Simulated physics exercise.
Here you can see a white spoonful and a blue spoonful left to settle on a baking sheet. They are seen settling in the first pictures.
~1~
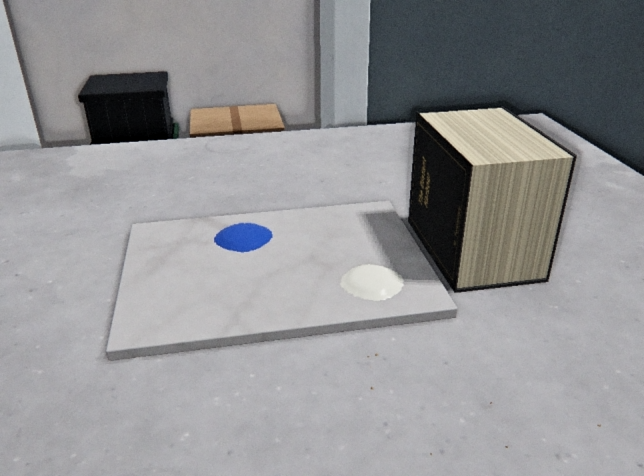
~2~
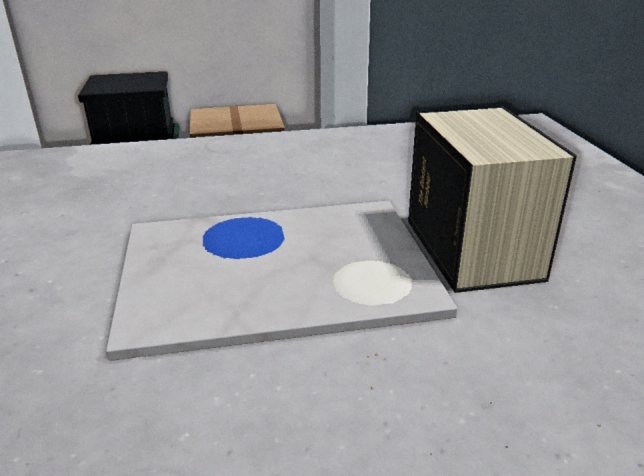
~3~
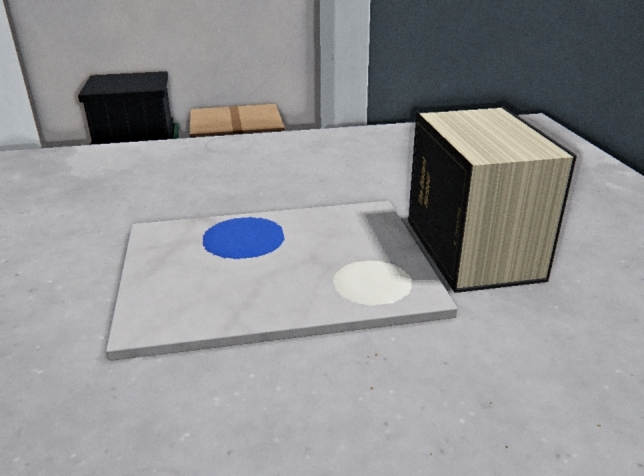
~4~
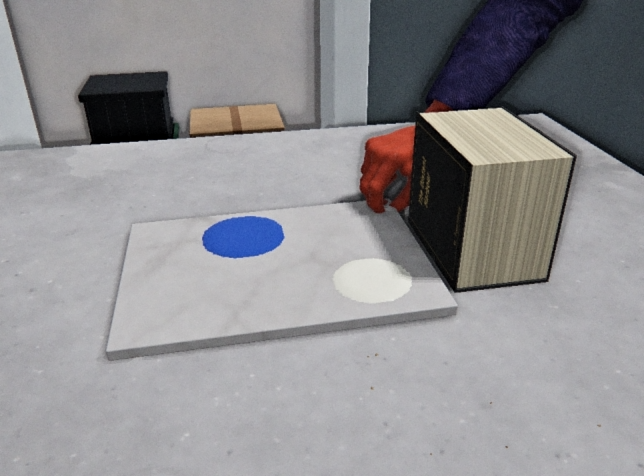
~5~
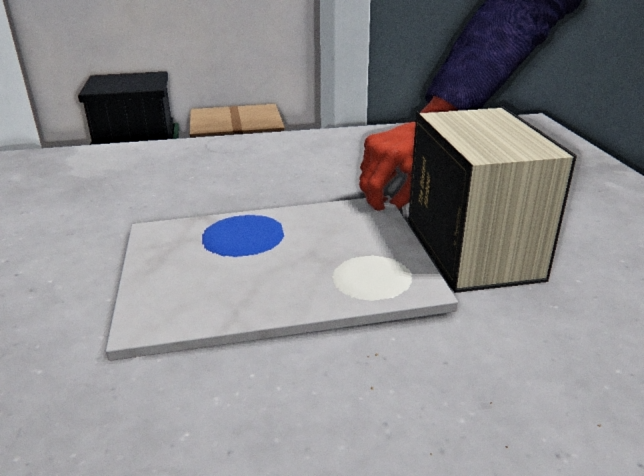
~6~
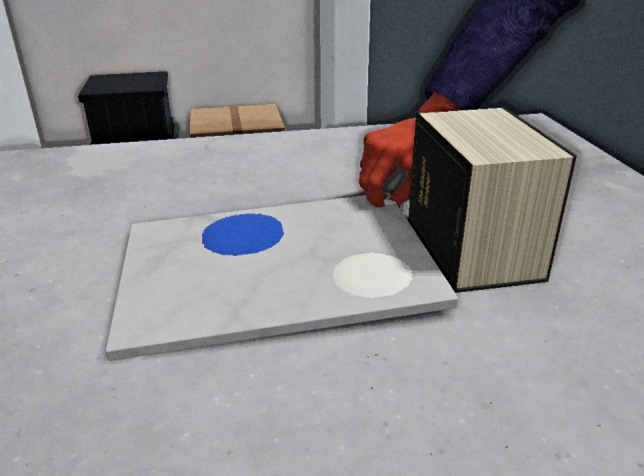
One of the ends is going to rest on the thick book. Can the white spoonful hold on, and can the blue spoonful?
Here the white spoonful sits tight, and the blue spoonful tumbles off.
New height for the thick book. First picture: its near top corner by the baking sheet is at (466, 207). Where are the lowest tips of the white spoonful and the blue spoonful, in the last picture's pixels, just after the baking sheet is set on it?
Tips, last view: First approx. (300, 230), second approx. (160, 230).
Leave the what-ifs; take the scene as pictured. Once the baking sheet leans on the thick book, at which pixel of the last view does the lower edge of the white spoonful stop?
It comes to rest near (245, 229).
A moment on, slope about 29°; the white spoonful has crept a little; the blue spoonful has crept down a long way.
Further on, the white spoonful has crept down a long way; the blue spoonful is dripping off the low end.
When it is over, slope about 29°; the white spoonful has crept down a long way; the blue spoonful is dripping off the low end.
